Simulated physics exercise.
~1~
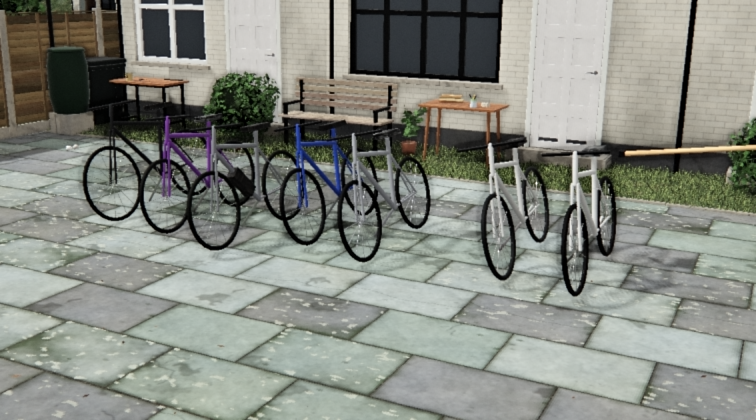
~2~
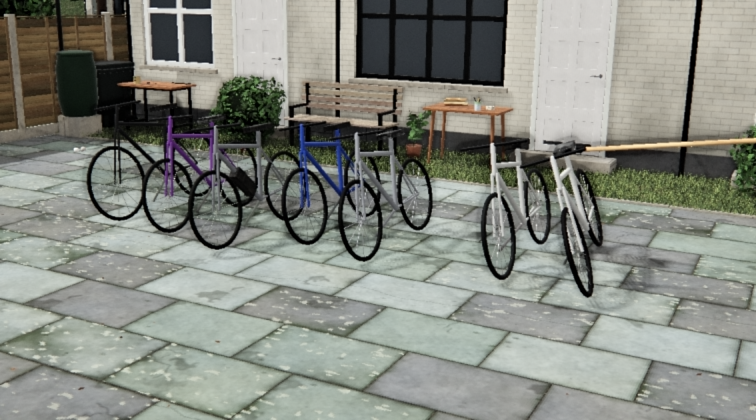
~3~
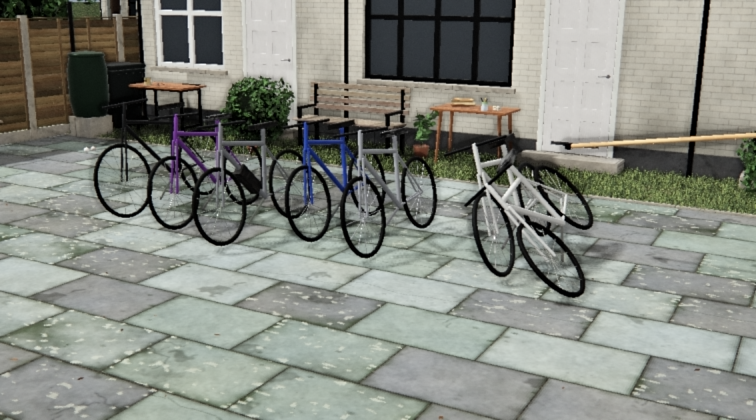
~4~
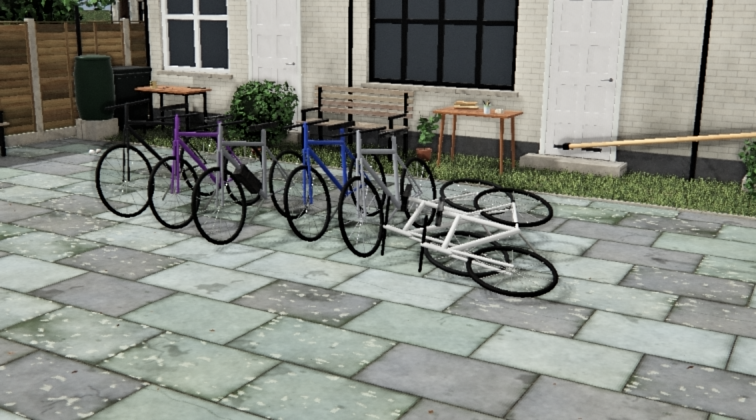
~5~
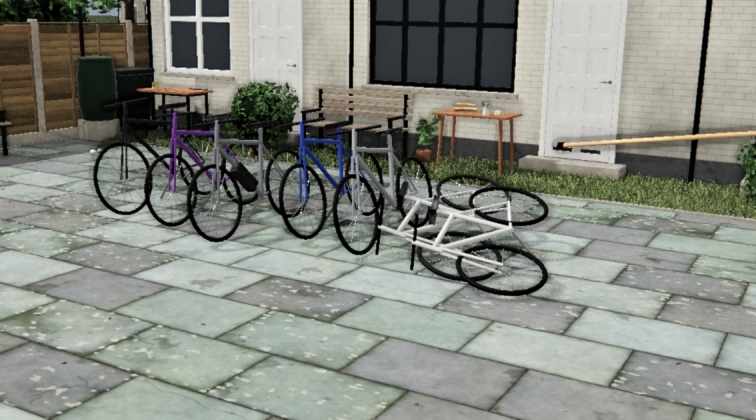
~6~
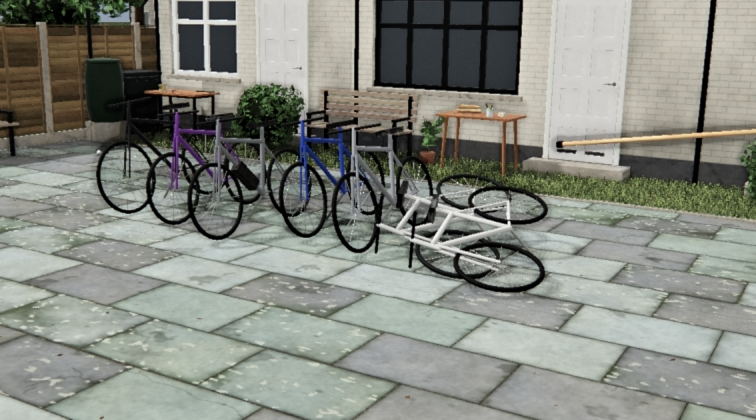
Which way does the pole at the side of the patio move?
The pole moves to the left, towards the row of bicycles.
